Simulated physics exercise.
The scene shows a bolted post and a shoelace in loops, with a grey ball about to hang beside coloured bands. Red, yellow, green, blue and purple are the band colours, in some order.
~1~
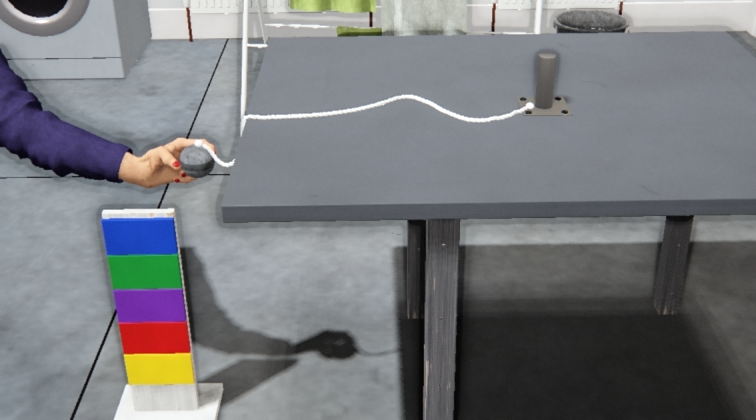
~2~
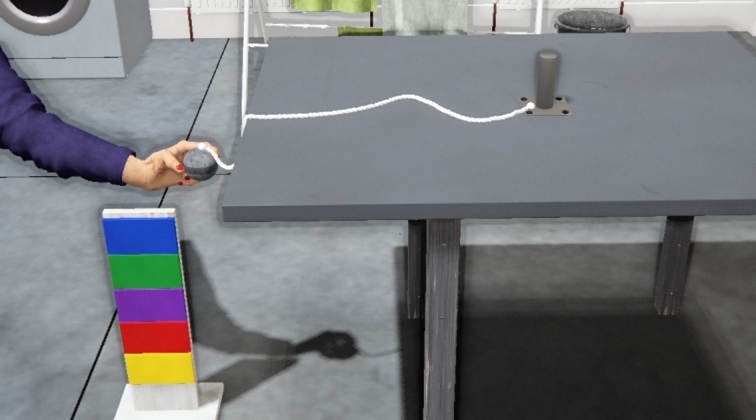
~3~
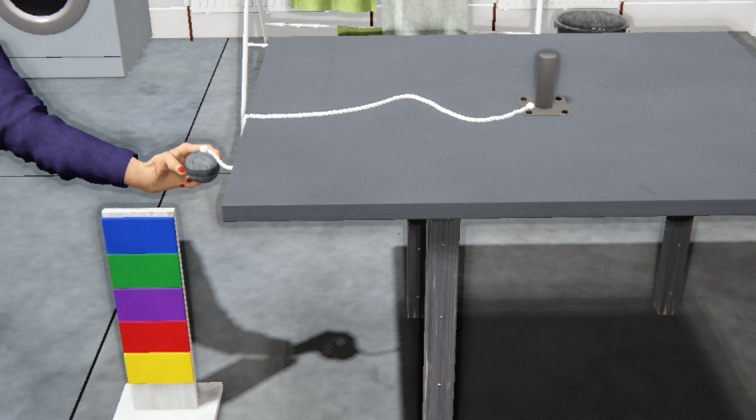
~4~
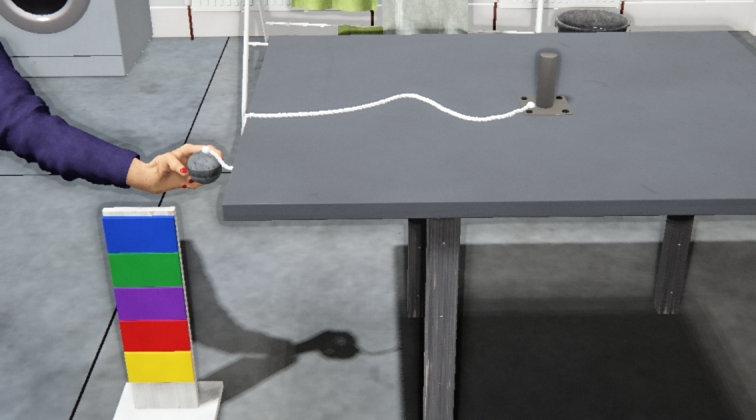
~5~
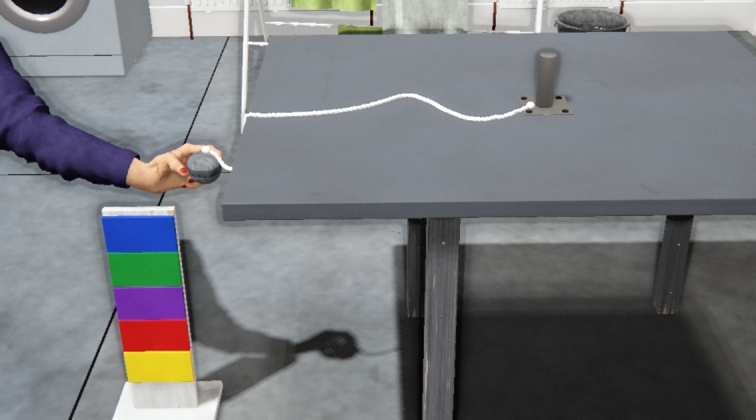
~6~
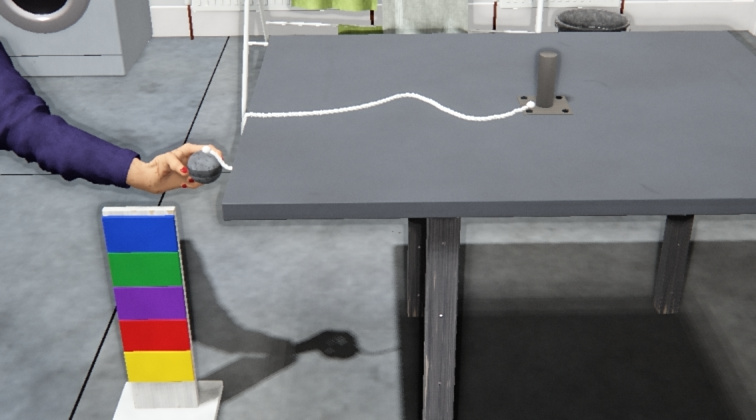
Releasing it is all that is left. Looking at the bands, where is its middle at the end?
Its middle is at the green band.
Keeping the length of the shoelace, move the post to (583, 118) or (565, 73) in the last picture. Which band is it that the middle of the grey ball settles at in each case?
First try: Blue; second try: Blue.
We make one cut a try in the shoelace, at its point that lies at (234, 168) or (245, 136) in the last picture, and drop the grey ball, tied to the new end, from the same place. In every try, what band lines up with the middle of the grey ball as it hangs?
Taking them in turn, you'd get blue, then above them all.
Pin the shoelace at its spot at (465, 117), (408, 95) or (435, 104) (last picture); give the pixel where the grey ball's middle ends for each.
In order of the tries: About (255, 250), then (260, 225), then (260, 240).
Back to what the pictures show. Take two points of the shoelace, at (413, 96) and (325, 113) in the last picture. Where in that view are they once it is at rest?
They finish at (371, 106) and (269, 108) respectively.
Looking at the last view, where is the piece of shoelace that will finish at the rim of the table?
That point sits at about (304, 114).
Early on, ball near (287, 257); level with green.
Midway, ball near (239, 260); level with green.
Finally, ball near (255, 262); level with green. Its centre hangs level with the green band.
